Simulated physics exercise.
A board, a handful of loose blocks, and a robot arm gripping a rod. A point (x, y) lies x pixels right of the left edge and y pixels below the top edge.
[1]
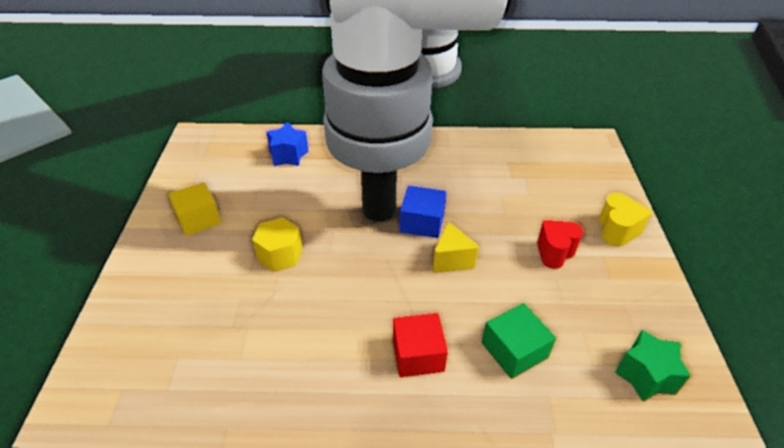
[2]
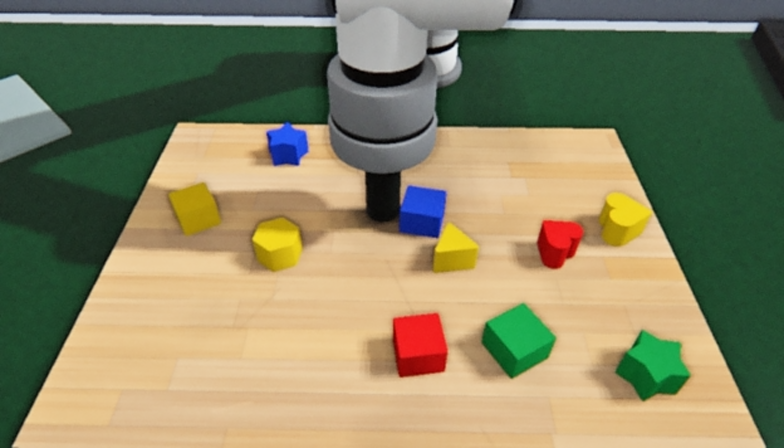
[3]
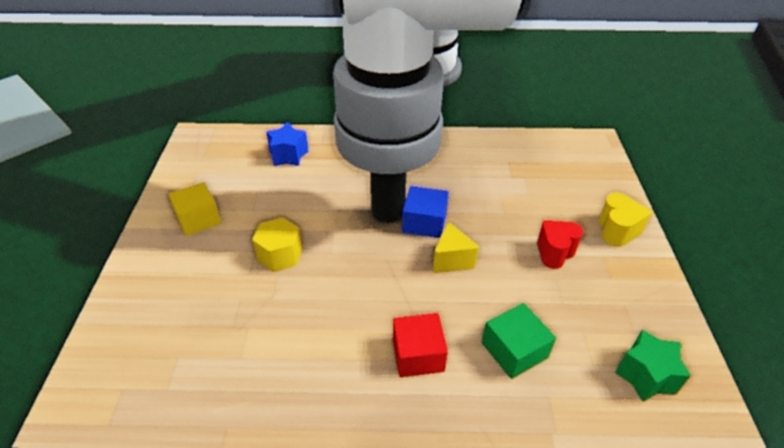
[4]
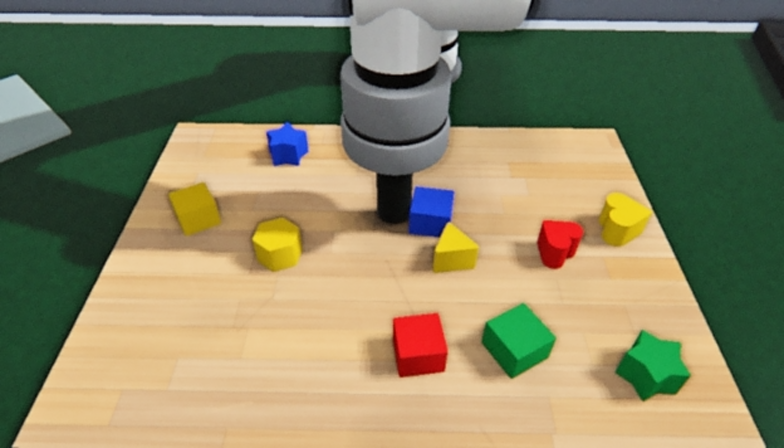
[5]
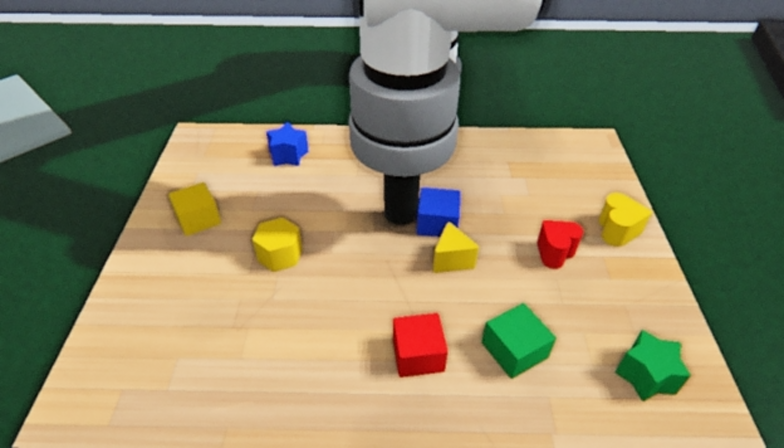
The clip opens on a robot arm holding a dark rod upright just left of a blue cube, among scattered red, yellow, green and blue blocks on a wooden board. The rod inches right, meets the cube and nudges it slightly rightward, while the other blocks stay still.
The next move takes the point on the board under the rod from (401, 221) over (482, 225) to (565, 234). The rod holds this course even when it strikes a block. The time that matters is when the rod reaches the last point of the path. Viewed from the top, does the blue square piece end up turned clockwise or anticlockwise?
Top view: Counterclockwise.
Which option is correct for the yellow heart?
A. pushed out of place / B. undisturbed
A.
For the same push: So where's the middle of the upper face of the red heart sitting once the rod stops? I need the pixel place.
At (582, 242).
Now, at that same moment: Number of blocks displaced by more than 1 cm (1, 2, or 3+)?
There will be three or more blocks displaced.
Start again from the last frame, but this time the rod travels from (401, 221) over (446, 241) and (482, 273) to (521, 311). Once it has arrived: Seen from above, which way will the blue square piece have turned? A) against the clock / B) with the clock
It's A.
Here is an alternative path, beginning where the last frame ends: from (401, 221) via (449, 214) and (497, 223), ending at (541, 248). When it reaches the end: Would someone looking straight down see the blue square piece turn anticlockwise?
It seems so.
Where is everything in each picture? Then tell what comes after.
The first picture shows rod tip at (379, 210); block tops, blue square piece at (424, 200); yellow triangular block at (454, 239); red heart at (562, 232); yellow heart at (626, 209).
The second picture shows rod at (383, 211); blocks unchanged.
The third picture shows rod at (388, 211); blue square piece at (426, 200).
The fourth picture shows rod at (394, 212); blue square piece at (433, 201).
The fifth picture shows rod at (401, 213); blue square piece at (440, 201); yellow triangular block at (454, 239); red heart at (562, 232); yellow heart at (626, 209).
The first path, step by step. One third of the way, rod at (456, 216); blue square piece at (497, 202).
Two thirds of the way, rod at (513, 221); blue square piece at (553, 204), turned 15° anticlockwise.
At the end, rod at (568, 227); blue square piece at (606, 203), turned 40° anticlockwise; yellow triangular block in place; red heart at (582, 242), turned 55° clockwise; yellow heart at (648, 209).
